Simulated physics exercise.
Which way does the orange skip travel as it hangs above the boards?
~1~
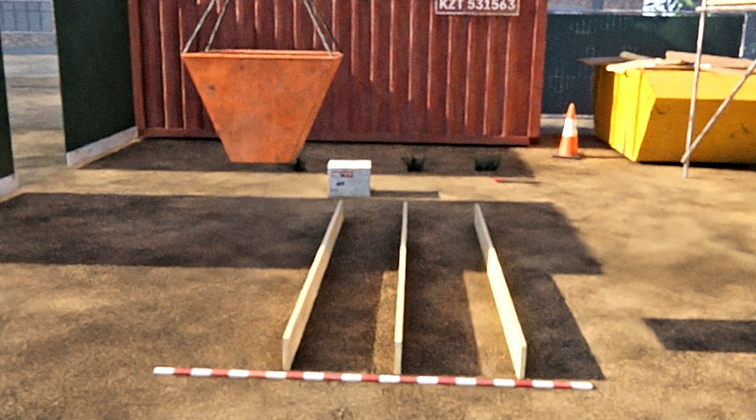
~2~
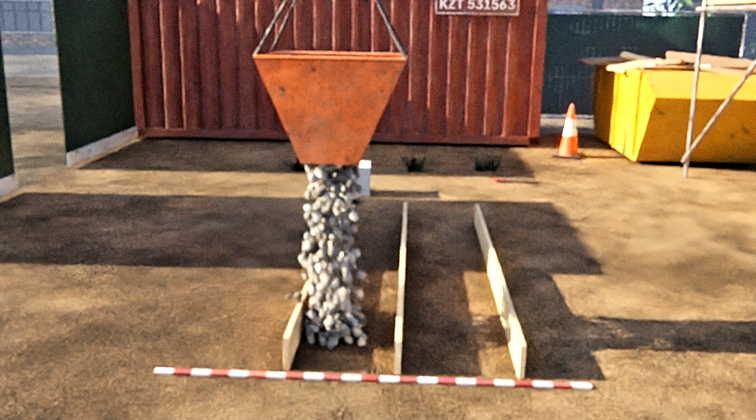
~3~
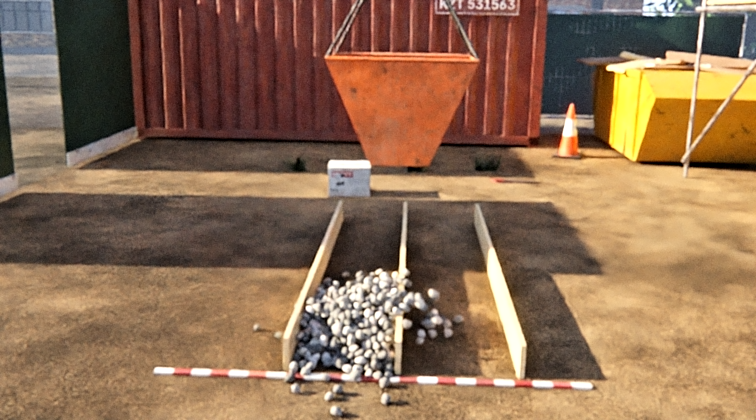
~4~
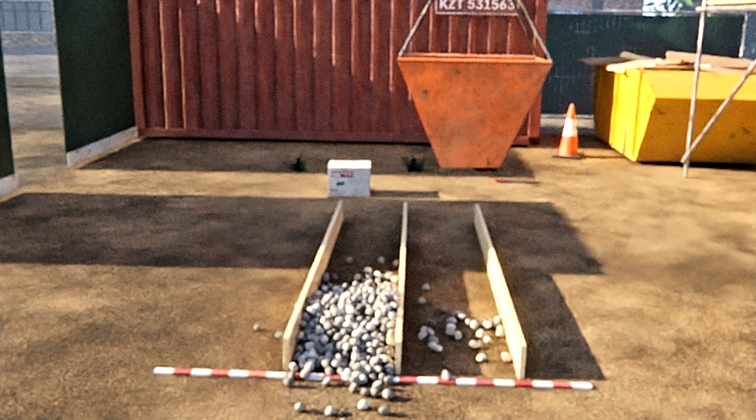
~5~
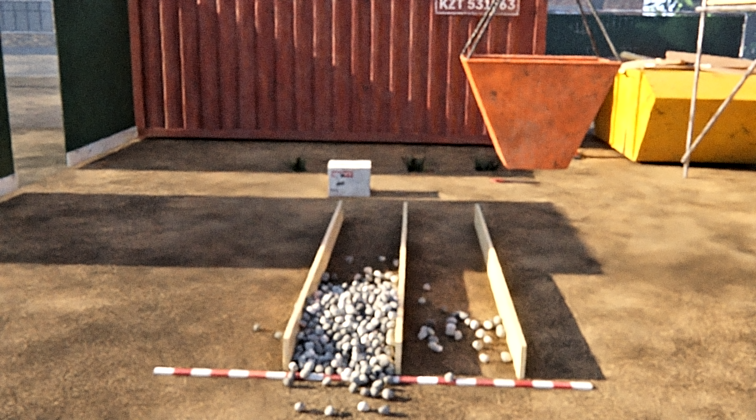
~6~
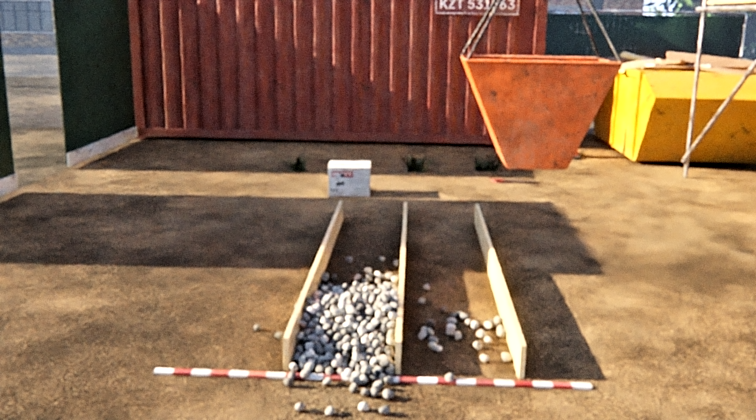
The orange skip travels to the right, ending up close to the yellow container.
